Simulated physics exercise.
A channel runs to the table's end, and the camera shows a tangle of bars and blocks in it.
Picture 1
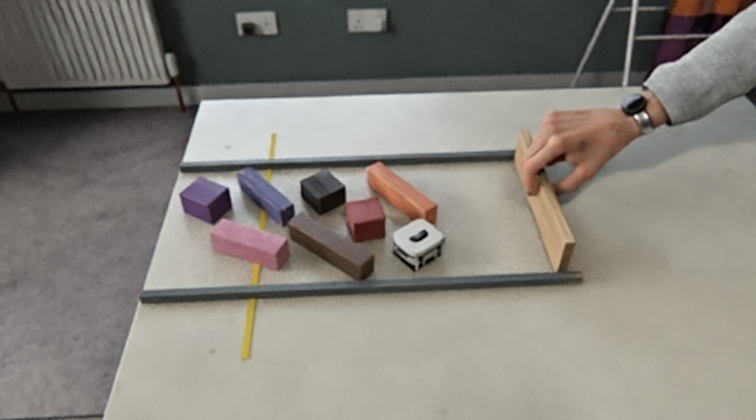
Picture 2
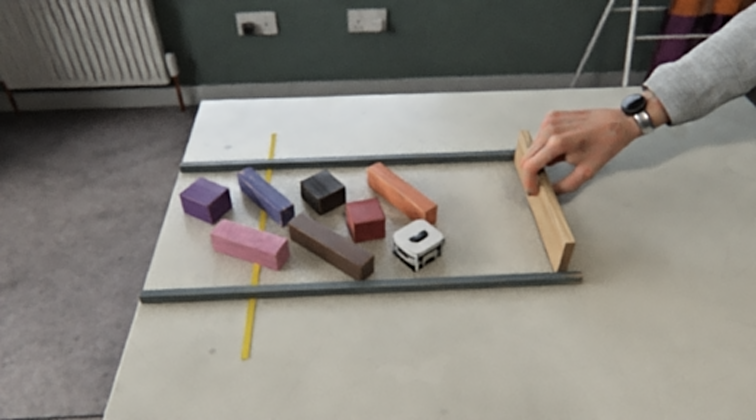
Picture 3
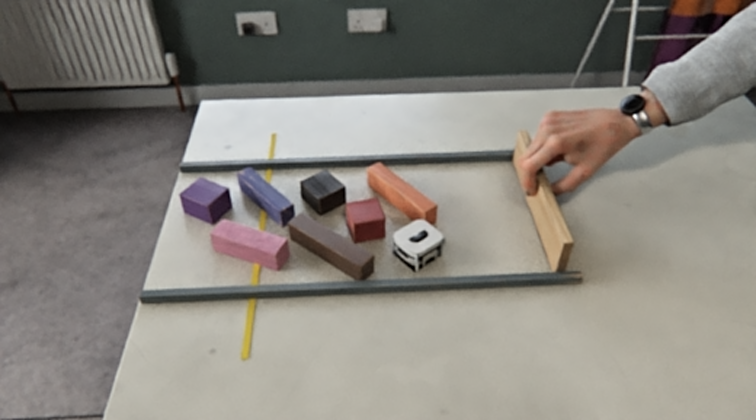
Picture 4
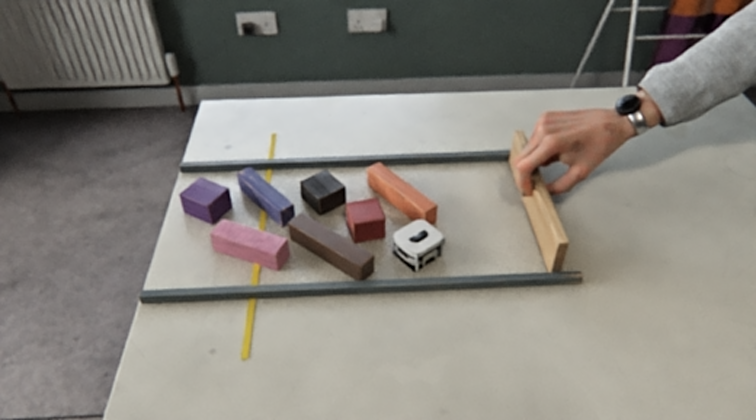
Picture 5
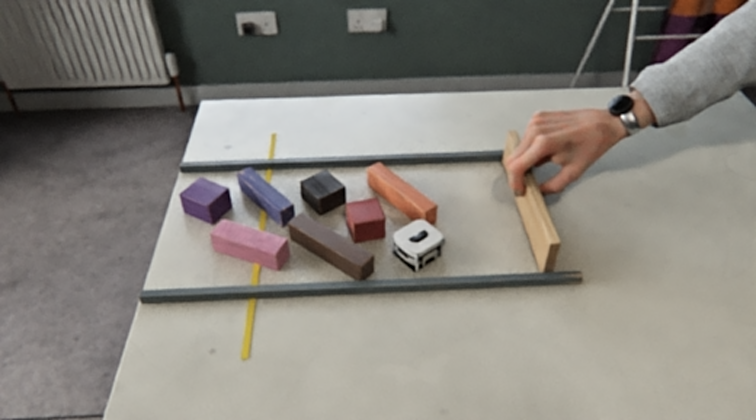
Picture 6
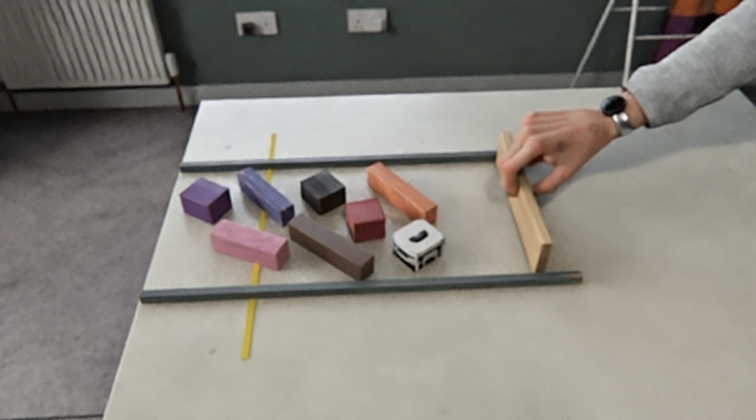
On a pale tabletop, a hand slowly slid a wooden board a short way left between two dark rails, while the colourful bars and blocks and a small white object stayed still.
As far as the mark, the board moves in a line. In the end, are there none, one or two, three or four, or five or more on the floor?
There are none on the floor.
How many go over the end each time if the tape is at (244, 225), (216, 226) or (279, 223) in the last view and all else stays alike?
Try 1: 1; try 2: 3; try 3: 0.
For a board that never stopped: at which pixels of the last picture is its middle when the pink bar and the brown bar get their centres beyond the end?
The middle would be close to (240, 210) and then close to (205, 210).
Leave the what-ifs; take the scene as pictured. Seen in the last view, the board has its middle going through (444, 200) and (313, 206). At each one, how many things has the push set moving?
Tally: First 0; then 7.
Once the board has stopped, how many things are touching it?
Counting them up gives 3.
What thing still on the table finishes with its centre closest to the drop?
That's the purple block.
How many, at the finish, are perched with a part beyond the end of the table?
2 of them.
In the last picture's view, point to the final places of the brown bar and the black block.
Brown bar: (209, 258); black block: (232, 189).
Early on, none off yet; purple block at rest near (206, 201); pink bar at rest near (250, 245); blue bar at rest near (266, 196).
Finally, the number that fall off is zero.
